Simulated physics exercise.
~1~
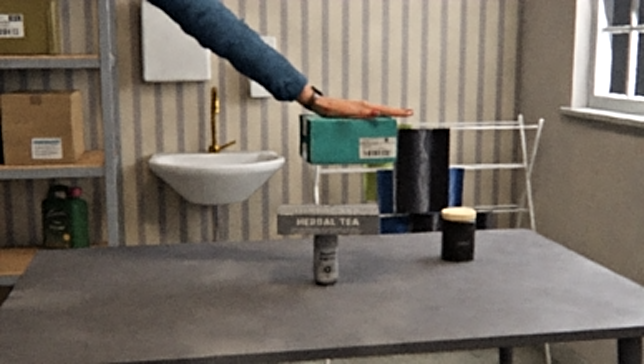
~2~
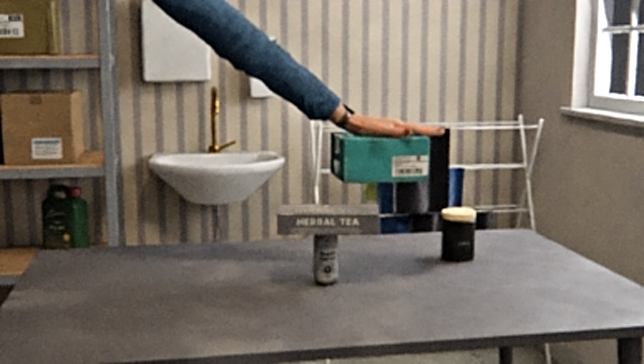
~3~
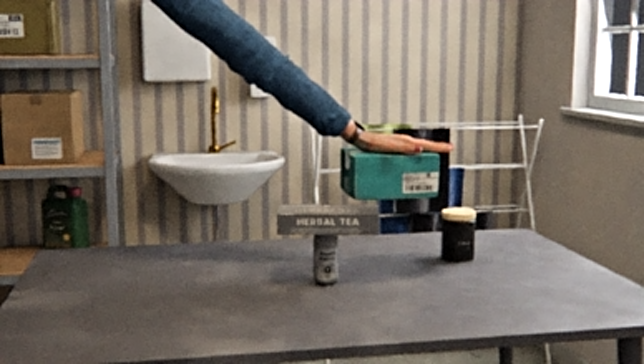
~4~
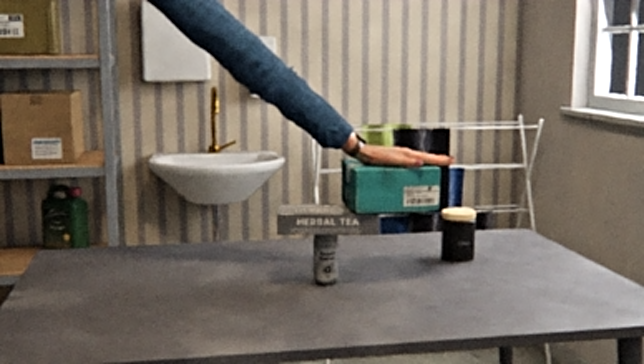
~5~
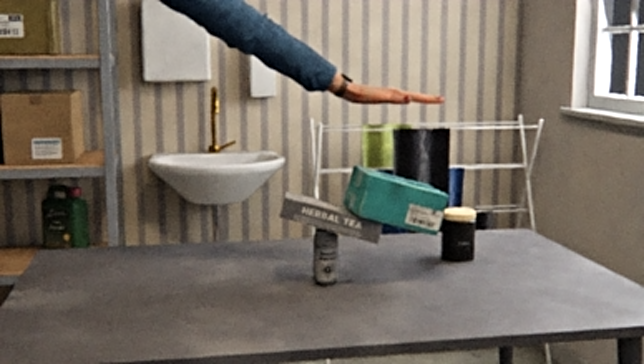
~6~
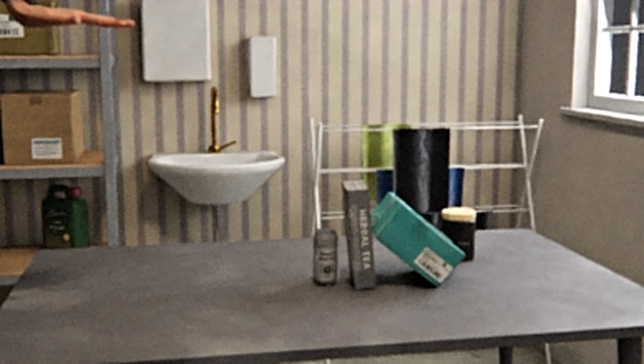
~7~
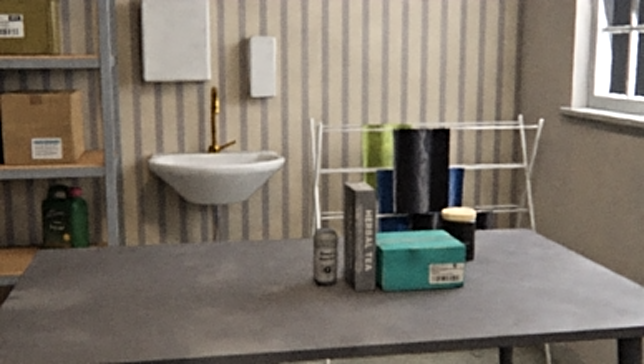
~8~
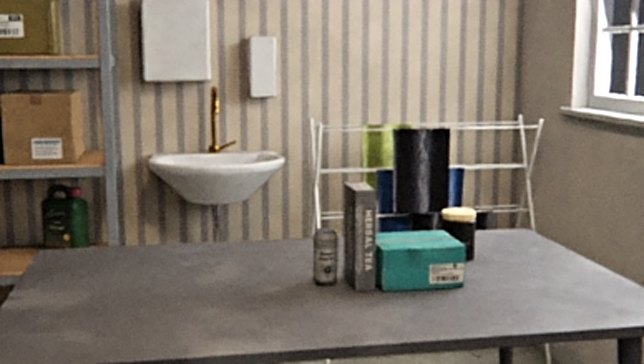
On a grey table, a hand releases a turquoise box and the stack topples.
